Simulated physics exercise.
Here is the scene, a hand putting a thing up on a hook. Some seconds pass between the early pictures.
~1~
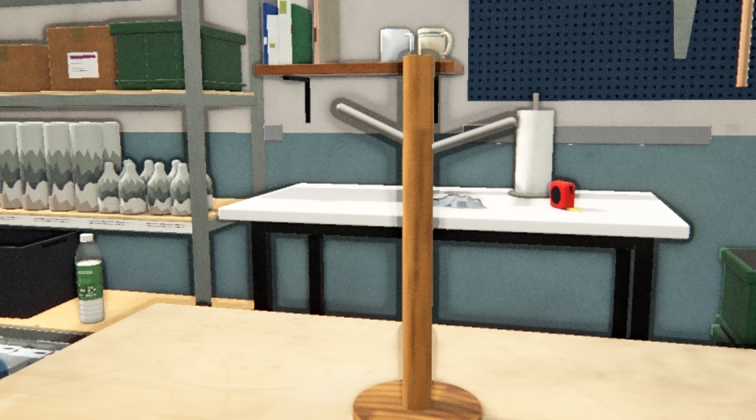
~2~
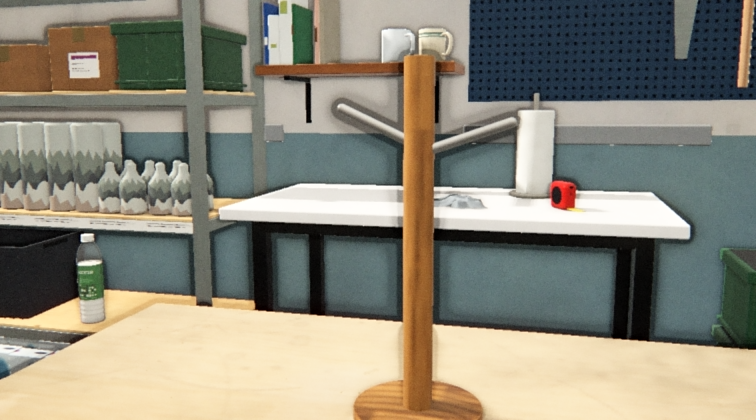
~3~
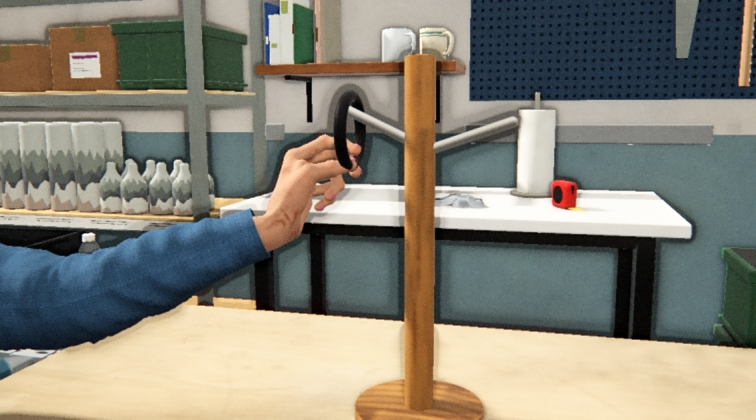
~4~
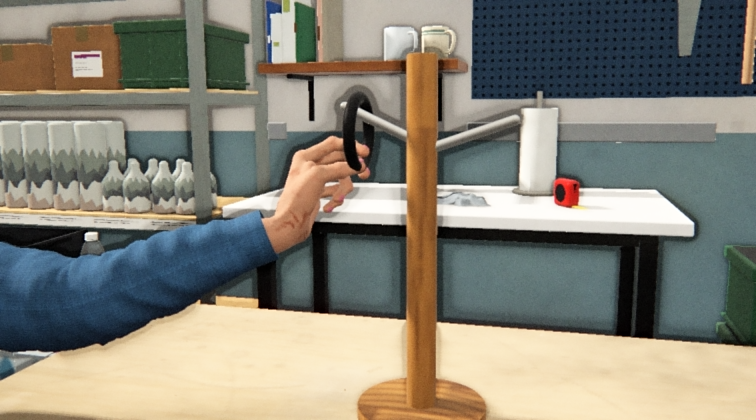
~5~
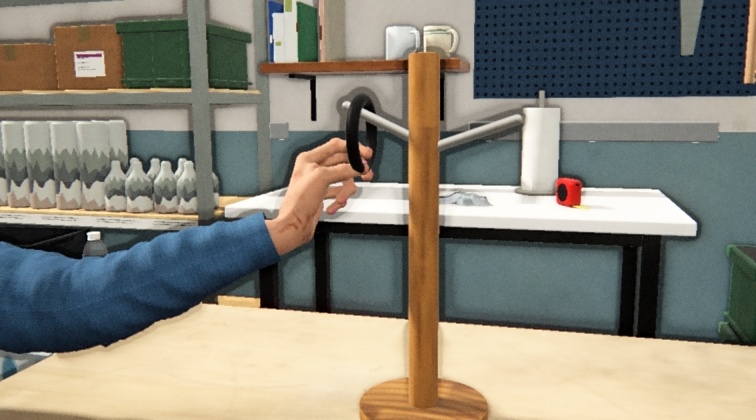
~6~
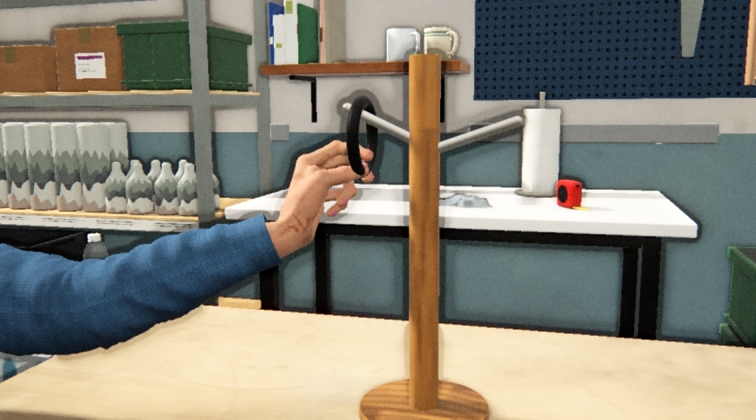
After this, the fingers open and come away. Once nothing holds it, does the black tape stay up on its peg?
Yes, I predict it will stay suspended when let go.
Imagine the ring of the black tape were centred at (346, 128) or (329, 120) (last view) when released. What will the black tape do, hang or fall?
Try one: It is held up; try two: It goes down.
Then, 0.30 s later than the last frame, black tape tilted by 6° near (361, 139).
Then, 0.80 s later than the last frame, black tape tilted by 4° near (362, 139).
When it is over, the black tape remains hooked, near (362, 139).
